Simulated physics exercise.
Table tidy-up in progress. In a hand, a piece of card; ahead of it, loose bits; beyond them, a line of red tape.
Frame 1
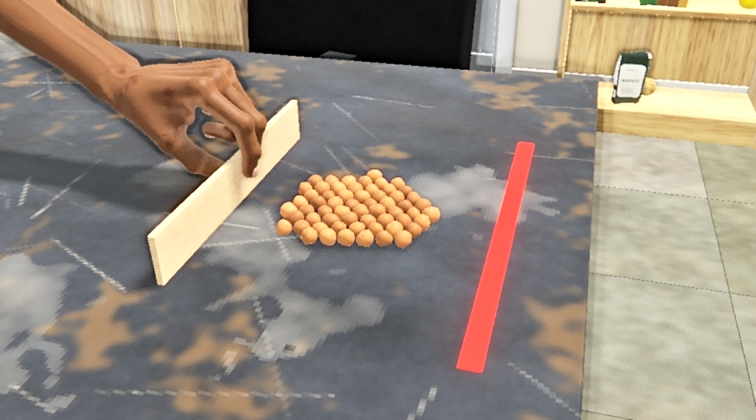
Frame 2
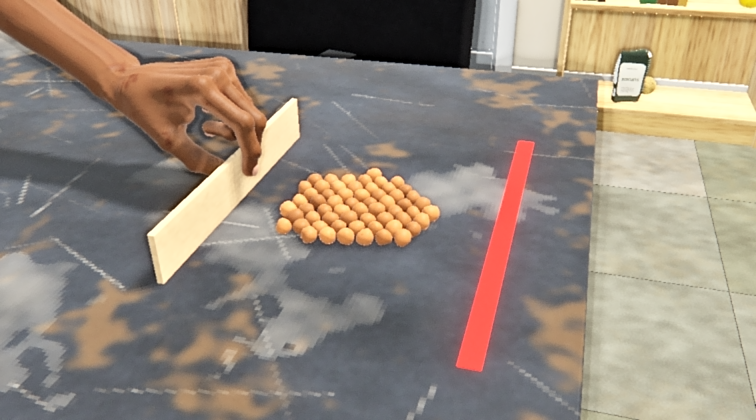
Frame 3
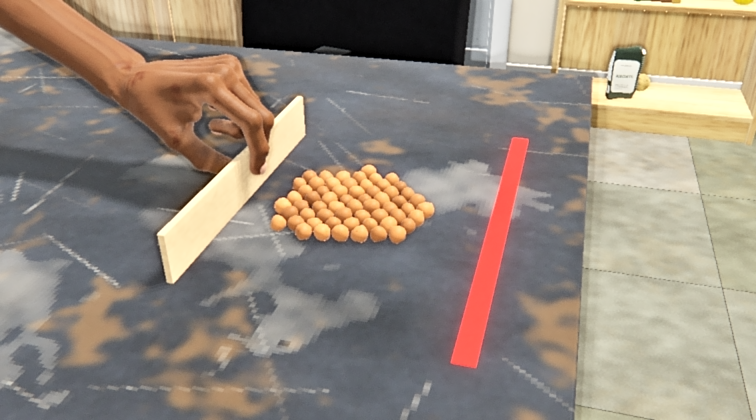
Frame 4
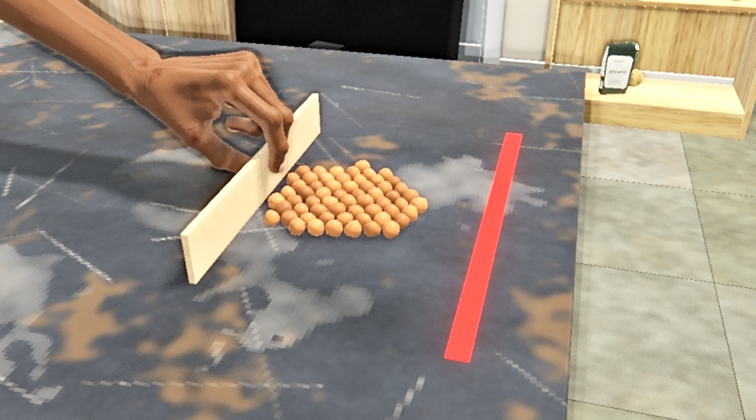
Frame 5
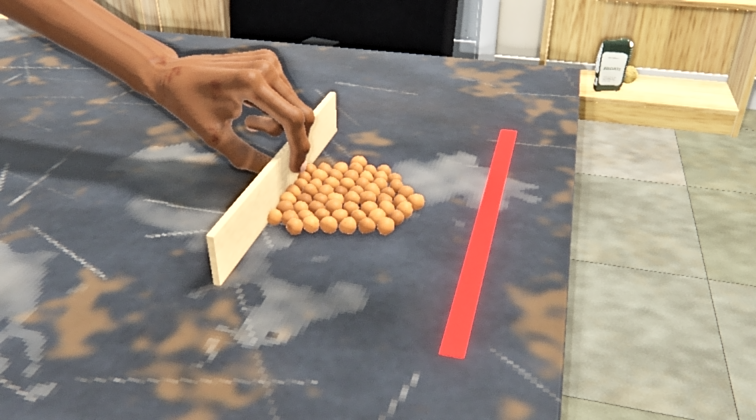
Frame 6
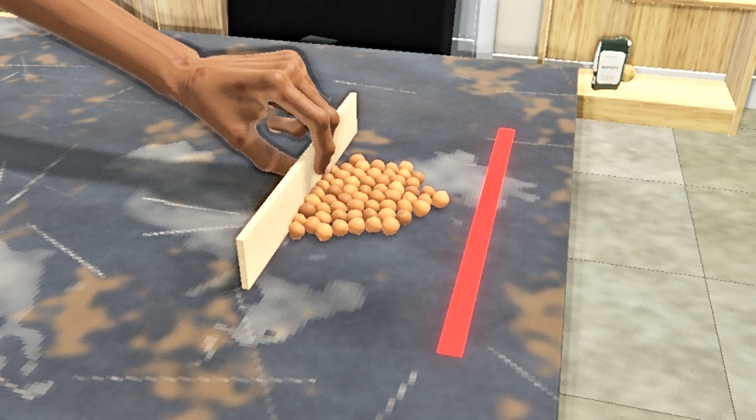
The clip opens on a hand holding a pale piece of card upright, still, to the left of a cluster of round brown hazelnuts, with red tape beyond them. The hand then slides the card rightward into the cluster, bunching the hazelnuts and nudging them a little toward the tape.
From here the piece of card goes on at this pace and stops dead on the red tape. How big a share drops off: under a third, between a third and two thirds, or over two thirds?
Below a third.
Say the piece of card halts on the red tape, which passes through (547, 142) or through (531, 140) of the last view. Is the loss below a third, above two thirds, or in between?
First try: Above two thirds; second try: The middle third.
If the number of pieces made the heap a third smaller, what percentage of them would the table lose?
10 %, about.
Soon after the last picture, piece of card still moving, near (404, 164); heap all on the table, its front near (518, 202).
A little later, piece of card stopped at the red tape; heap a small part over the edge.
Later still, piece of card stopped at the red tape; heap about a quarter over the edge.
At rest, piece of card stopped at the red tape; heap about a quarter over the edge.
